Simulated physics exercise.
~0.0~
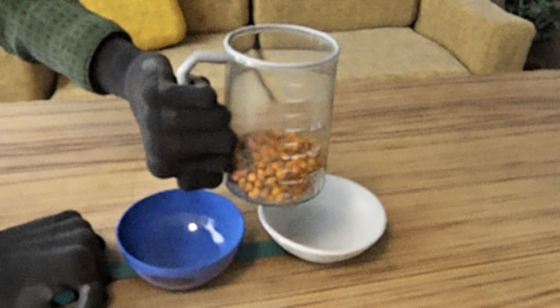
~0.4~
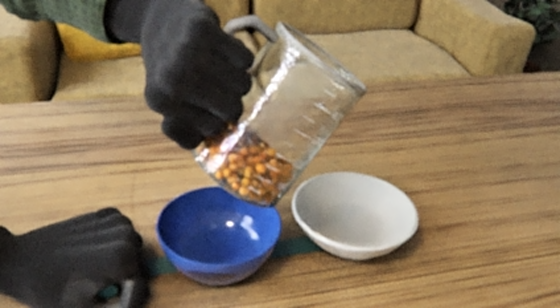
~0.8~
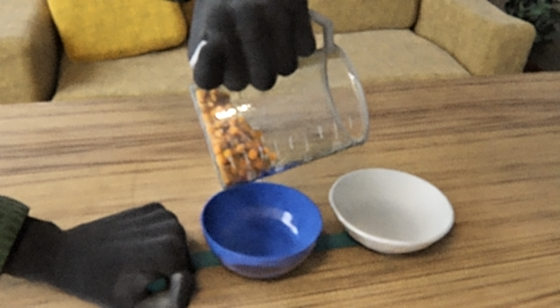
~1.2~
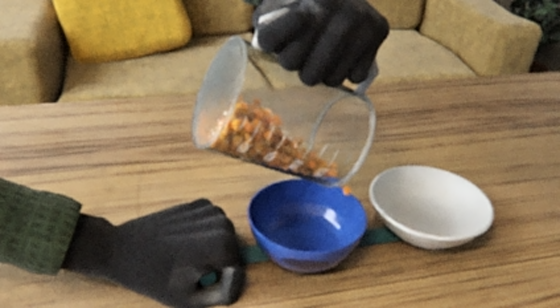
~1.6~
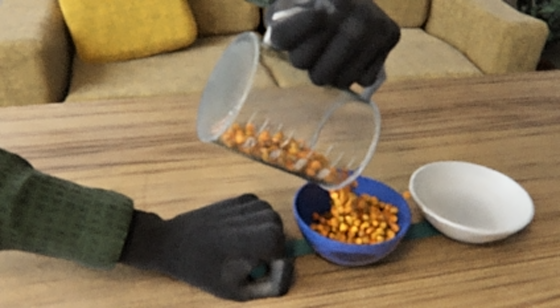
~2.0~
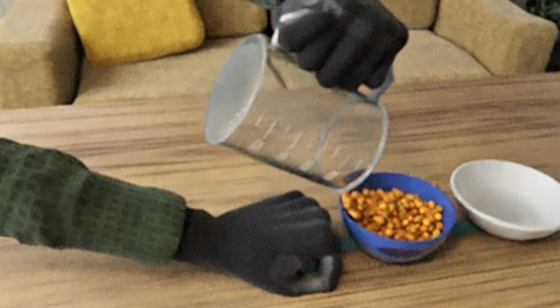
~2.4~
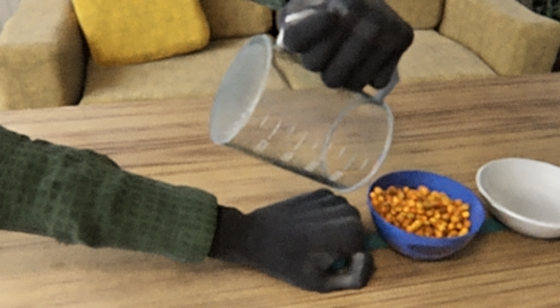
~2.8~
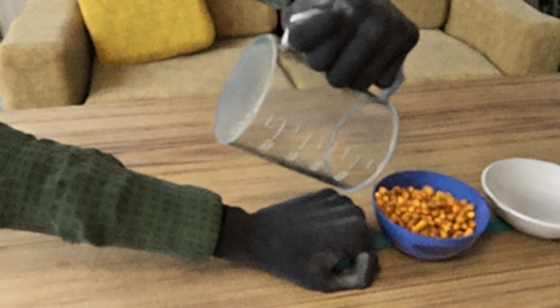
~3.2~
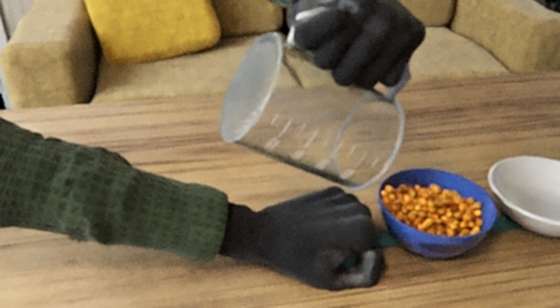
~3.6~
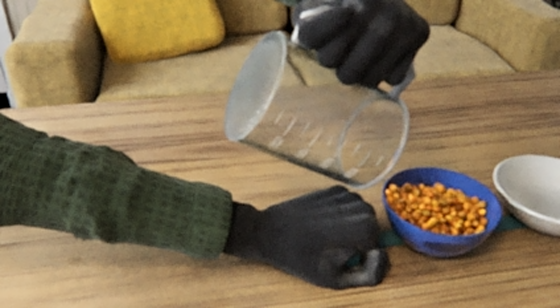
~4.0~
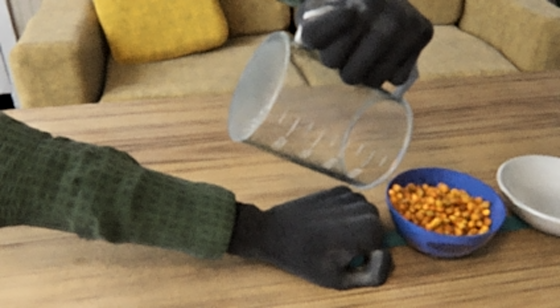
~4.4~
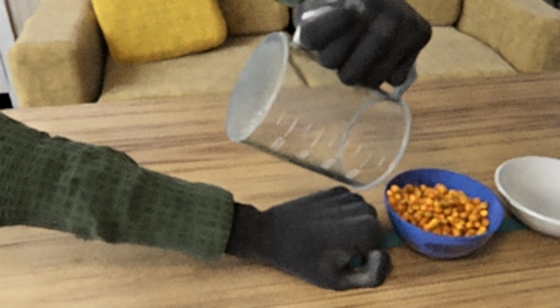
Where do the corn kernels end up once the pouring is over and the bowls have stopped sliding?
The kernels end up in the blue bowl, while the white bowl stays empty and none are seen spilled on the table.
